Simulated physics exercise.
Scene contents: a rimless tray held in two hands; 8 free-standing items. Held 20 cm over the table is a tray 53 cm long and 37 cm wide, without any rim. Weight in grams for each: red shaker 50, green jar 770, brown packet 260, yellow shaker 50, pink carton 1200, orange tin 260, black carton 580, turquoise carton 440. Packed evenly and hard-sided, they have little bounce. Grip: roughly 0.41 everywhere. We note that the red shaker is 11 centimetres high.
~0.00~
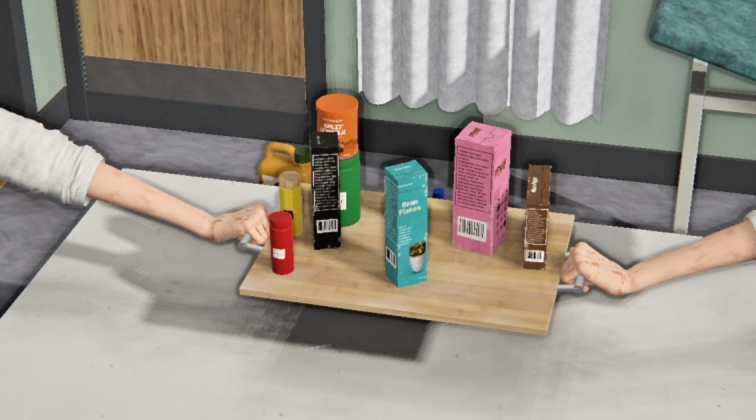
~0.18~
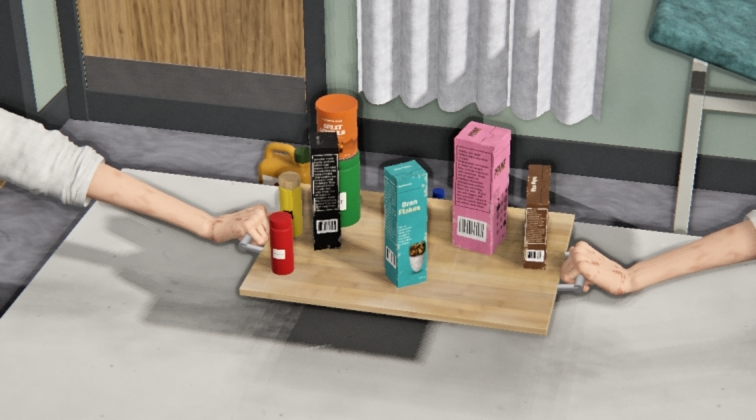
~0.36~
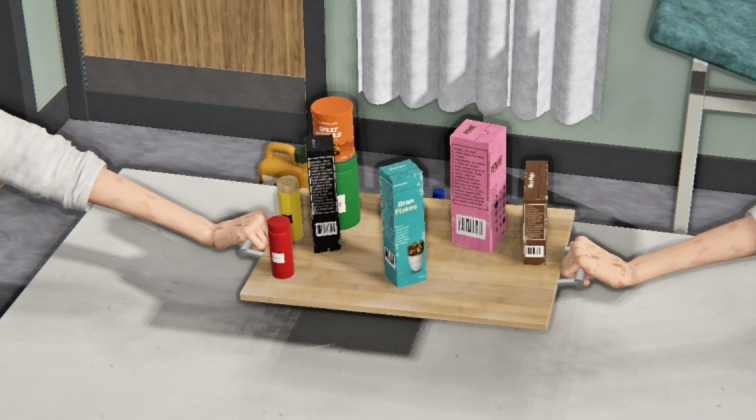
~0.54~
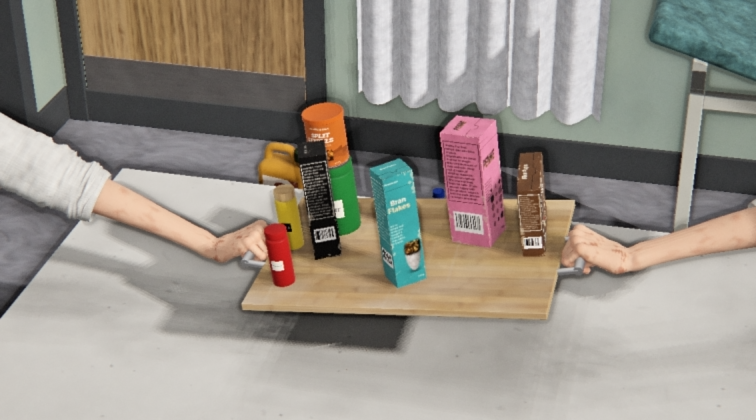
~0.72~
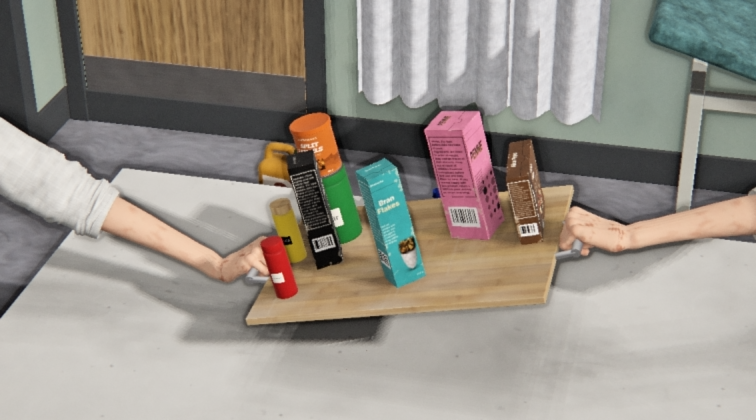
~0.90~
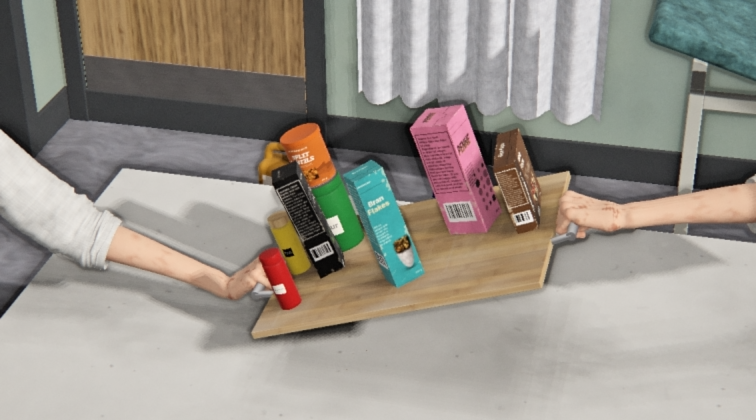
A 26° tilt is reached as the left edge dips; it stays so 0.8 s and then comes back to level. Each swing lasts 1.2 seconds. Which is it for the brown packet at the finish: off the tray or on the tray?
It ends on the tray.
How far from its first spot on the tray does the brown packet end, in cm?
Net distance near 28 cm.
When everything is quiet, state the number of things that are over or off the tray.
That gives 8.
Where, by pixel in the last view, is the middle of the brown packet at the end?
Close to (388, 222).
After 1.30 s, tray at 26°, left edge down; red shaker, yellow shaker and black carton now off the tray; brown packet 44° off its base near (474, 183); pink carton 49° off its base.
After 1.50 s, tray at 26°, left edge down; green jar and orange tin now off the tray; brown packet 57° off its base near (445, 197); pink carton 75° off its base.
After 1.70 s, tray at 26°, left edge down; turquoise carton now off the tray; brown packet on its side near (407, 225); pink carton on its side.
After 2.80 s, tray at 9°, left edge down; brown packet on its side near (387, 226); pink carton on its side.
In the end (3.8 s), off the tray, red shaker, green jar, yellow shaker, orange tin, black carton and turquoise carton; toppled on the tray, brown packet and pink carton. In the last view, brown packet near (388, 222).
